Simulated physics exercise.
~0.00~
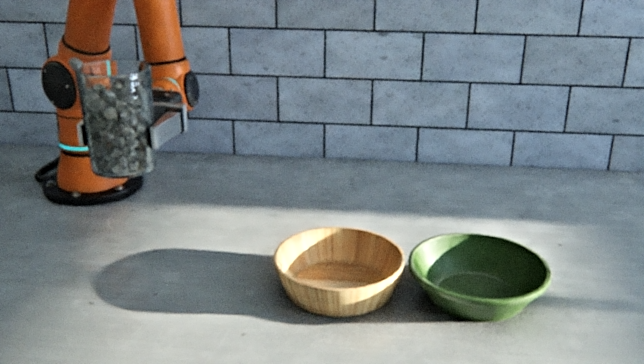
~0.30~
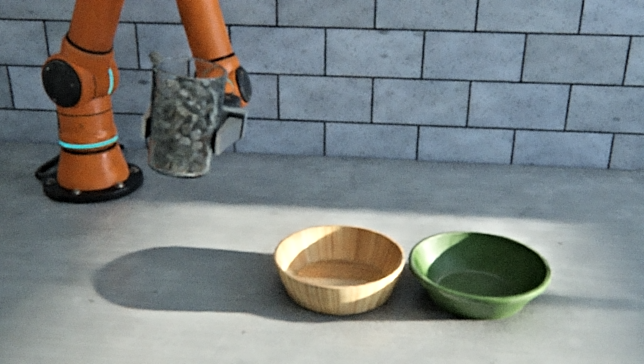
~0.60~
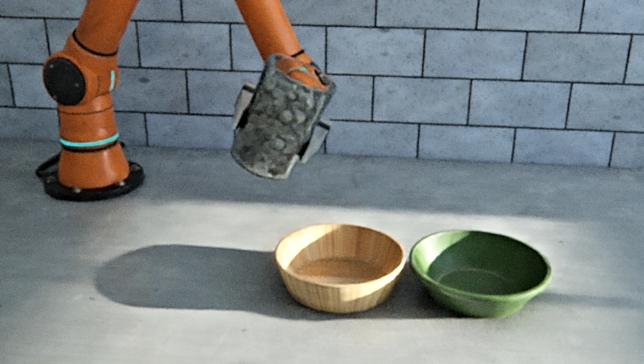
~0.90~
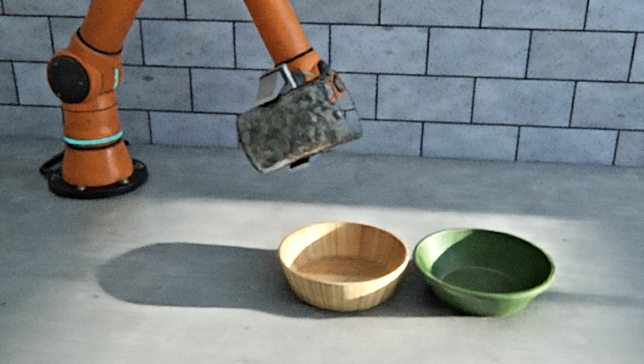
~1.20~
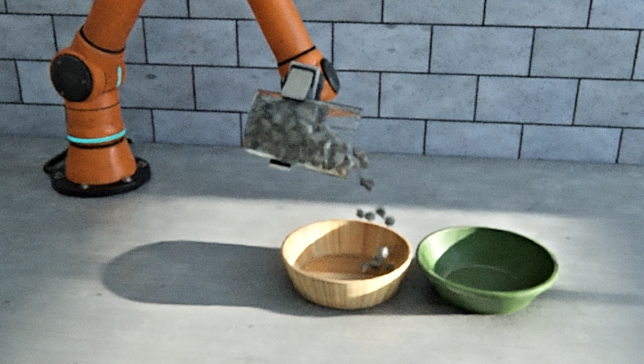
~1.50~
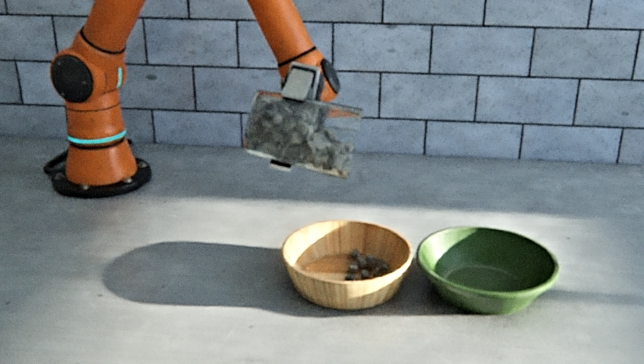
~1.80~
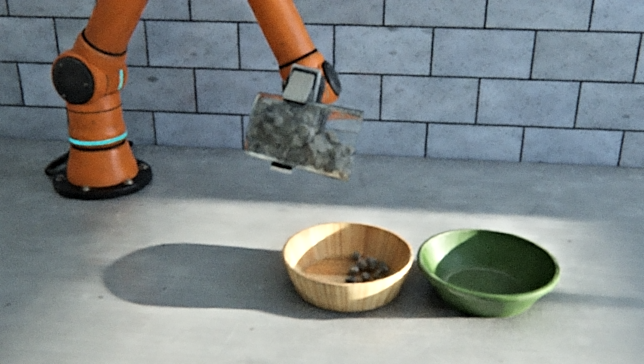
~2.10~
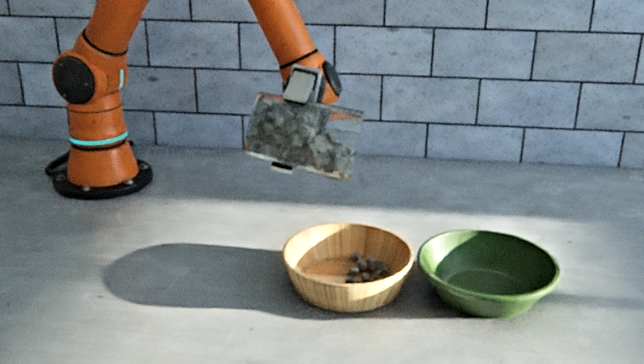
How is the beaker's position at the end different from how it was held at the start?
At the start the robot arm held the beaker upright, but at the end it was holding it tipped over on its side above the bowls.
